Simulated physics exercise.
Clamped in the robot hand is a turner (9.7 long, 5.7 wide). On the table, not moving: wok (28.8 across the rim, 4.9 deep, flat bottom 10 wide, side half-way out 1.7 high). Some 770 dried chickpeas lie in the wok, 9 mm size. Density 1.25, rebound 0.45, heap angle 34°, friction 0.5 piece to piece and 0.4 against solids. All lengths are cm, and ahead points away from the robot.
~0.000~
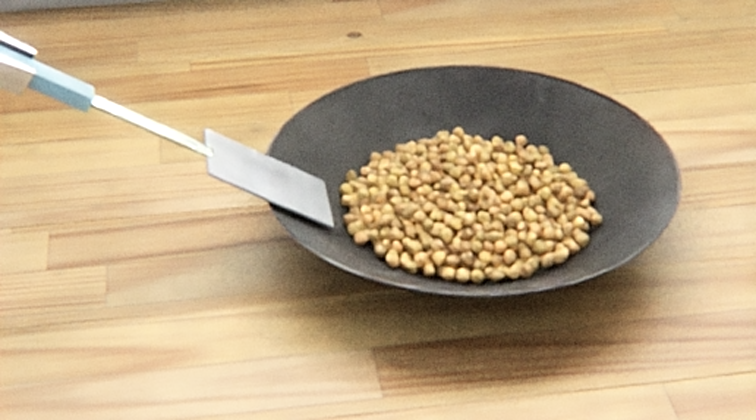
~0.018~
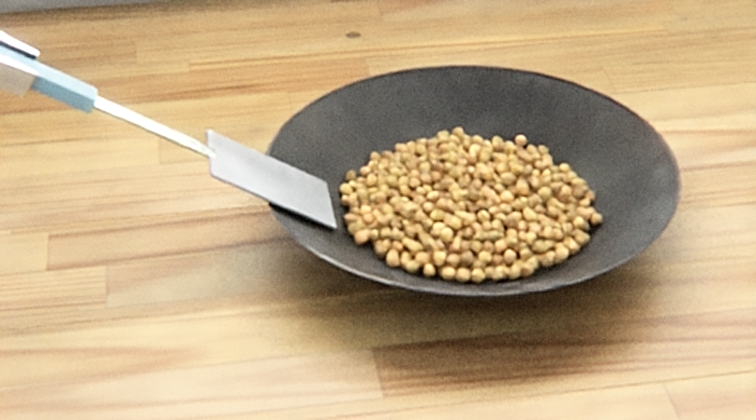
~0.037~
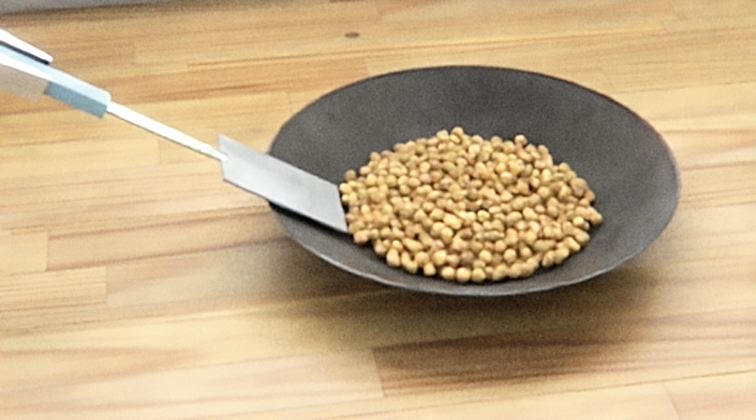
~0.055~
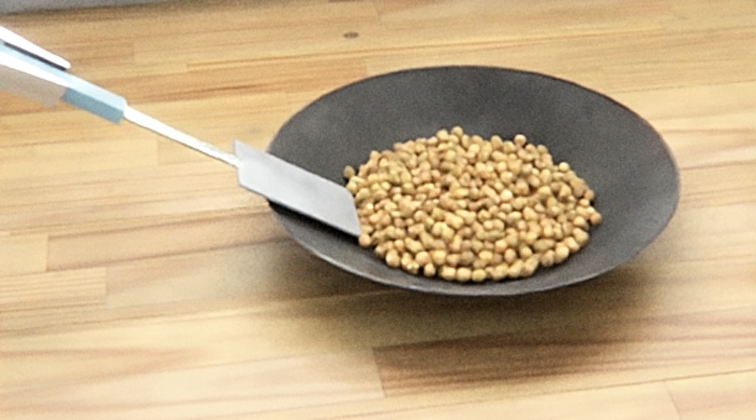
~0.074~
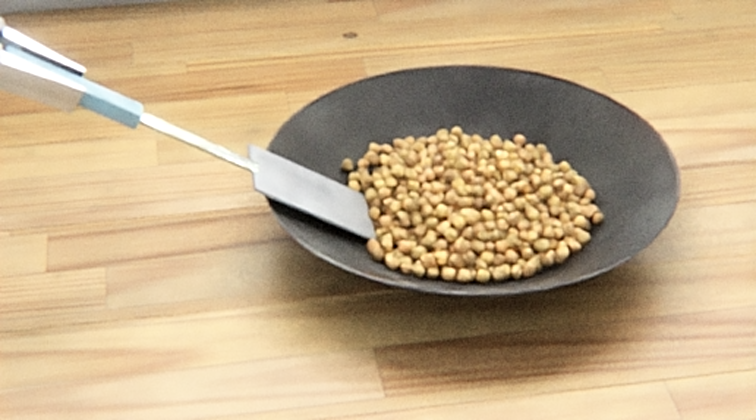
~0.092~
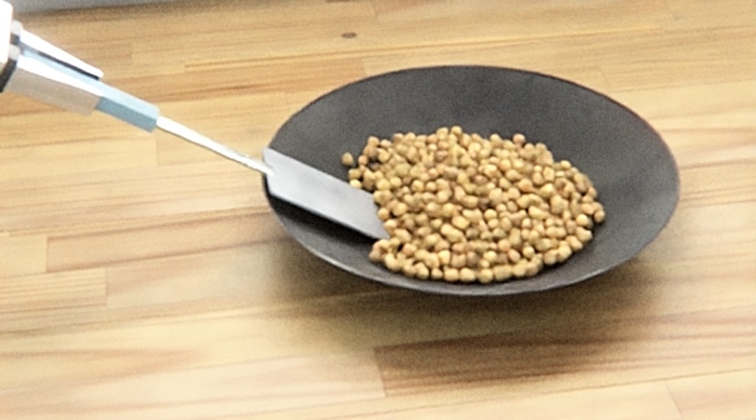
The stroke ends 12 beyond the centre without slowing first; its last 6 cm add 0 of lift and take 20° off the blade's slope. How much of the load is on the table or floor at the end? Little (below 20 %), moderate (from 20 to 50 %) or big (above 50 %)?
Share on the table or floor: Little (below 20 %).
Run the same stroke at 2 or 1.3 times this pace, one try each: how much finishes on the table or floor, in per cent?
About 30 and 20 per cent.
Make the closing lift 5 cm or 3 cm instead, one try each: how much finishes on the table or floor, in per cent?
Some 15 and 15 per cent.
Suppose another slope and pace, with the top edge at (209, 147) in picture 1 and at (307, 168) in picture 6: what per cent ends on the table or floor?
Some 25 per cent.
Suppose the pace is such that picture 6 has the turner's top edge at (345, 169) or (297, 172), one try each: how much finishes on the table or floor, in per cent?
About 30 and 20 per cent.
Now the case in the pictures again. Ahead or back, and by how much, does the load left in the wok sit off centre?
Some 3.5 cm ahead.
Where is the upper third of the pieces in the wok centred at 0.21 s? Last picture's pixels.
Around (511, 187).
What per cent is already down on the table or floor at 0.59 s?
About 10 per cent.
By 0.21 s, sloping 33°, highest piece 4 above the table; 770 in the wok.
By 0.33 s, sloping 28°, highest piece 6 above the table; 770 in the wok.
By 0.59 s, sloping 13°, highest piece 7 above the table; 685 in the wok, 83 on the table or floor, 2 on the blade or in flight.
By 1.64 s, sloping 13°, highest piece 6 above the table; 683 in the wok, 87 on the table or floor.
Final count, 683 in the wok, 87 on the table or floor. That is 11 % on the table or floor.
